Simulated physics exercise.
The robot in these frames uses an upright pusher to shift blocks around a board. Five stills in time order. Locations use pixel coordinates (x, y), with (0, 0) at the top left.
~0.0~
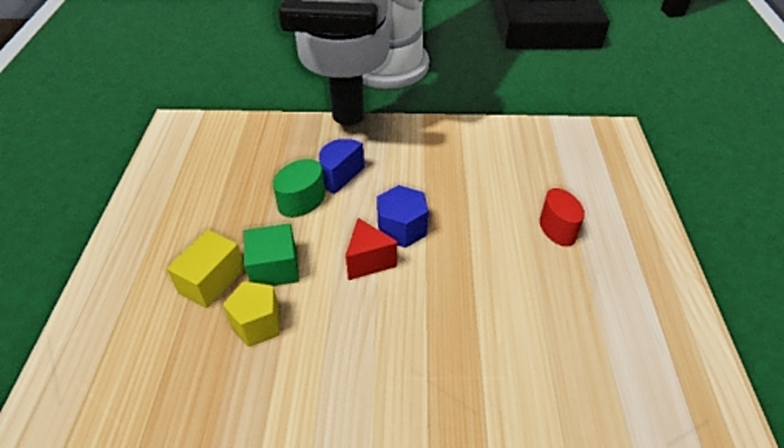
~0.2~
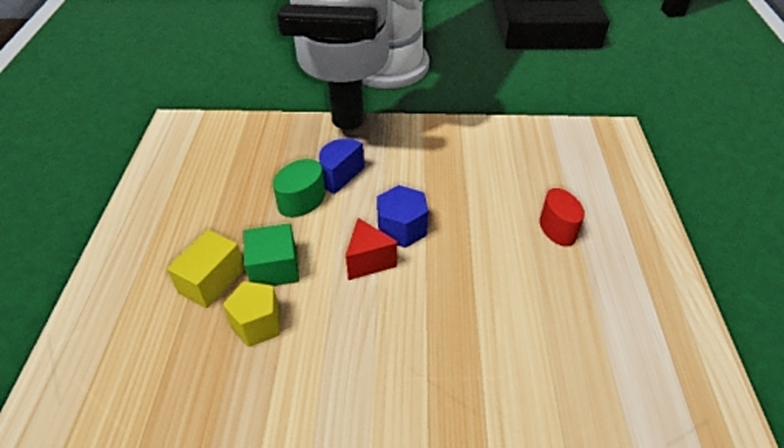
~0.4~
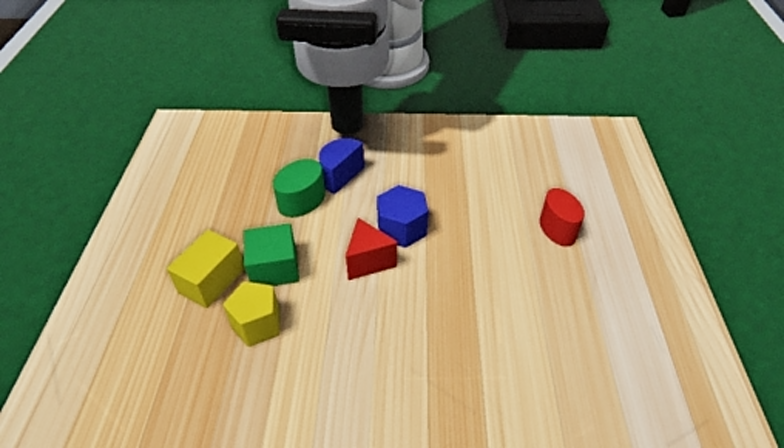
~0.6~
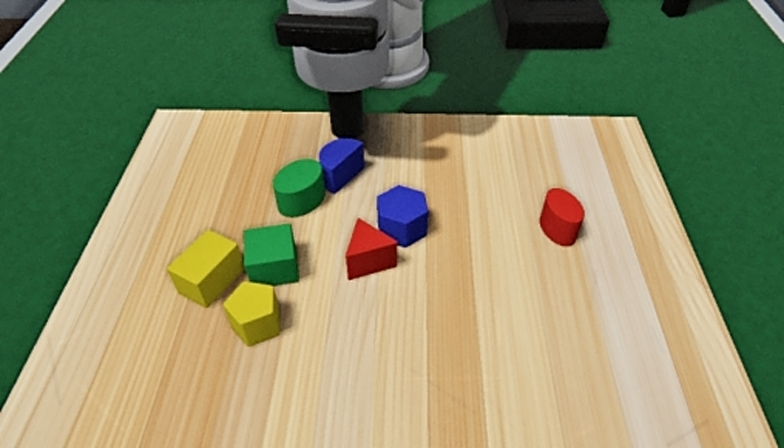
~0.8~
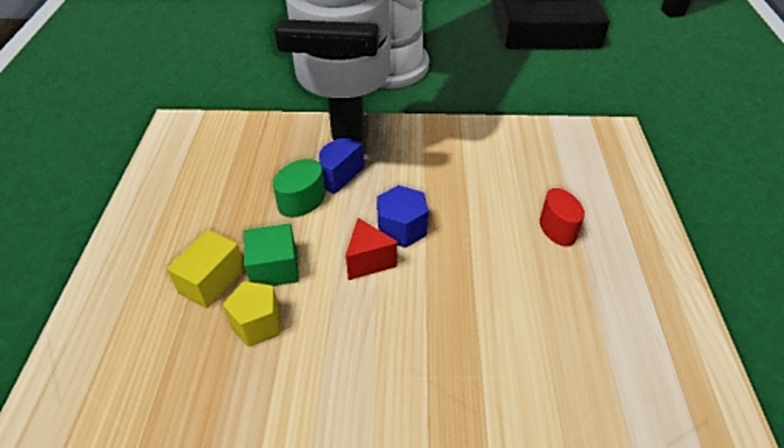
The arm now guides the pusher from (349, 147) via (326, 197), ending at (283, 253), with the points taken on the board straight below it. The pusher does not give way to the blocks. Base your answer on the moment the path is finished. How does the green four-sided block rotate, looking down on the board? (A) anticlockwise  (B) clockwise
Letter B.
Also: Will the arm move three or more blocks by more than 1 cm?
The answer is yes.
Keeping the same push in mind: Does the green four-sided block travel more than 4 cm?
Short answer: No.
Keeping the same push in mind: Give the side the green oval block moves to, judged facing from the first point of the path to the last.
It moves off to the right.
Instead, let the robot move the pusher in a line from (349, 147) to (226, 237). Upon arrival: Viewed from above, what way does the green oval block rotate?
Looking down on the board, it turns counter-clockwise.
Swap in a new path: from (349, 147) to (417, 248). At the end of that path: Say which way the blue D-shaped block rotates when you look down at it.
From above, clockwise.
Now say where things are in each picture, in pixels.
In the first picture, lower end of the pusher (349, 116), tops of blocks, yellow oblong block (202, 255), green four-sided block (268, 243), green oval block (298, 175), blue D-shaped block (338, 151).
In the second picture, pusher (348, 120), blocks as before.
In the third picture, pusher (348, 125), blocks as before.
In the fourth picture, pusher (348, 130), blocks as before.
In the fifth picture, pusher (348, 135), yellow oblong block (202, 255), green four-sided block (268, 243), green oval block (298, 175), blue D-shaped block (338, 151).
The first path, step by step. One third of the way, pusher (333, 169); green oval block (283, 190), turned 65° clockwise; blue D-shaped block (331, 183), turned 15° anticlockwise.
Two thirds of the way, pusher (312, 205); green oval block (268, 200), turned 100° clockwise; blue D-shaped block (324, 221), turned 45° anticlockwise.
At the end, pusher (280, 242); yellow oblong block not moved; green four-sided block (254, 262), turned 20° clockwise; green oval block (246, 210), turned 155° clockwise; blue D-shaped block (317, 247), turned 90° anticlockwise.
